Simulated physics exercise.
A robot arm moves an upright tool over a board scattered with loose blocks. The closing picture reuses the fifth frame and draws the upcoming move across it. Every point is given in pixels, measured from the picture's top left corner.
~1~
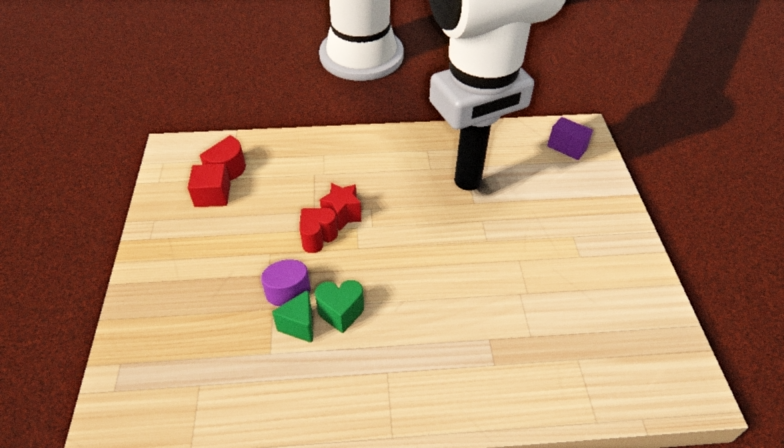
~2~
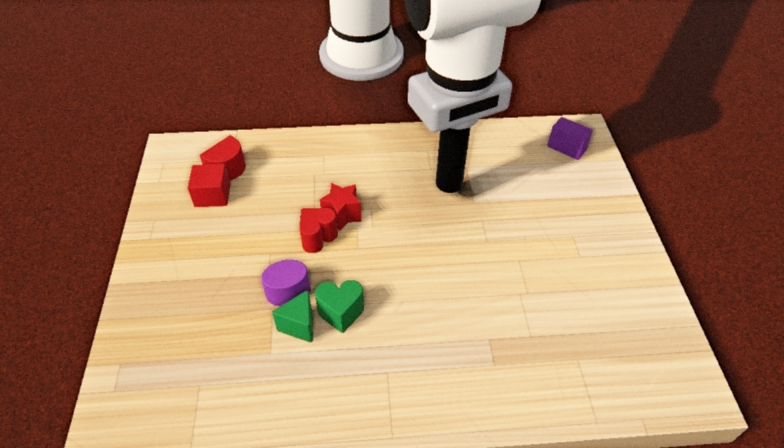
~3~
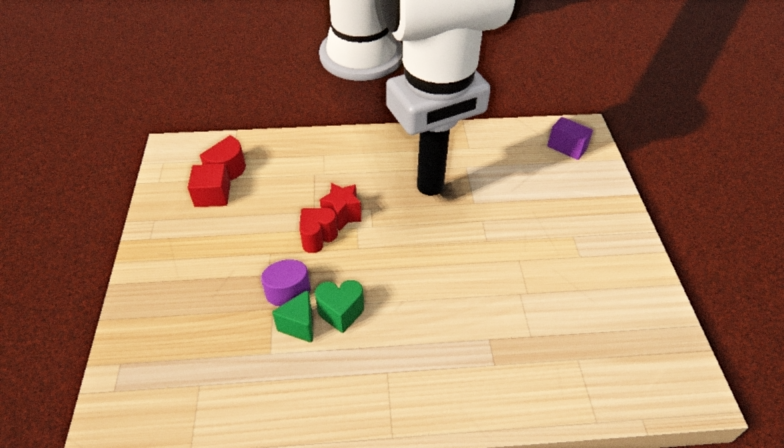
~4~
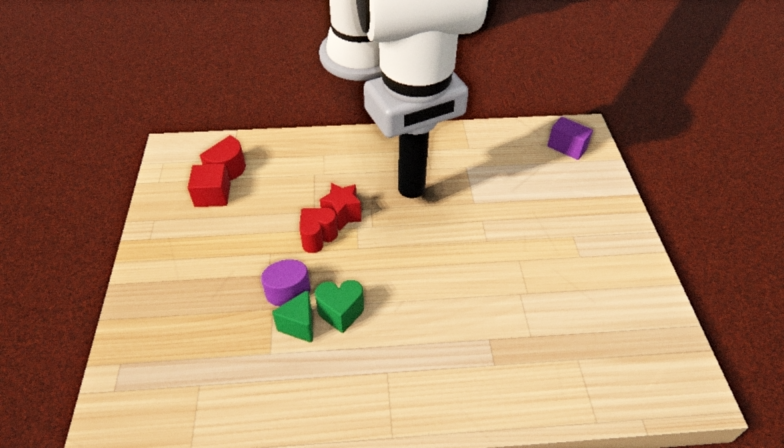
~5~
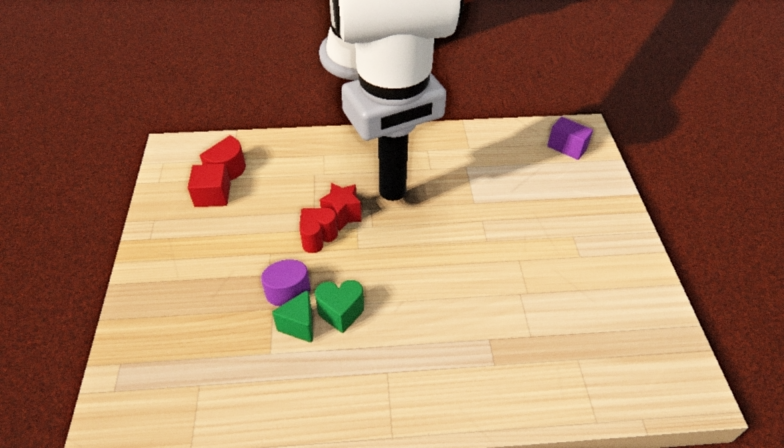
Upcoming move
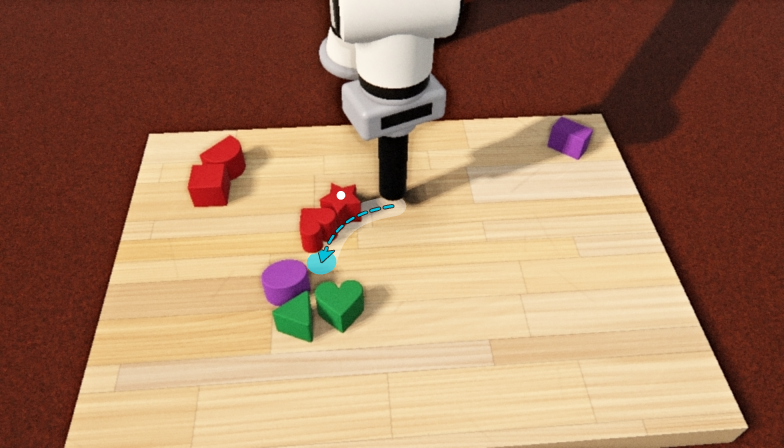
Robot arm sliding its upright black tool steadily left across a wooden board, with the scattered red, green and purple blocks staying still.
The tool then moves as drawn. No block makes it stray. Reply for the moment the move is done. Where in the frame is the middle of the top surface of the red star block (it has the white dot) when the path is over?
It ends at (291, 237).
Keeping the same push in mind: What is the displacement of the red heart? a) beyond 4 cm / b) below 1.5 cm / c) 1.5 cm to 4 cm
The correct letter is a.
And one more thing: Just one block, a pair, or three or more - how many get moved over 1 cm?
Moved: Exactly two.
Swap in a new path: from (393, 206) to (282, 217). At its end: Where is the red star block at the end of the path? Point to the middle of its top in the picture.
Most likely (269, 218).
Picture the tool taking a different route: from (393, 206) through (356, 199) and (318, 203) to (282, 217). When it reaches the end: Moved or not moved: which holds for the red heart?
The answer is that it is displaced.
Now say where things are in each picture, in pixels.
Tip of the tool at (468, 181), middles of tops, purple oval at (284, 273), red heart at (315, 218), red star block at (341, 195), in the first frame.
Tool at (449, 184), nothing pushed, in the second frame.
Tool at (430, 186), nothing pushed, in the third frame.
Tool at (412, 189), nothing pushed, in the fourth frame.
Tool at (393, 191), purple oval at (284, 273), red heart at (315, 218), red star block at (341, 195), in the fifth frame.
The line goes from (393, 206) through (360, 215) and (334, 234) to (322, 262); the dot is on the red star block.
What follows on the original path. One third of the way, tool at (359, 200); red heart at (306, 222); red star block at (331, 199).
Two thirds of the way, tool at (333, 220); red heart at (274, 236), turned 20° clockwise; red star block at (304, 218).
At the end, tool at (320, 248); purple oval unmoved; red heart at (256, 243), turned 55° clockwise; red star block at (291, 237), turned 30° clockwise.
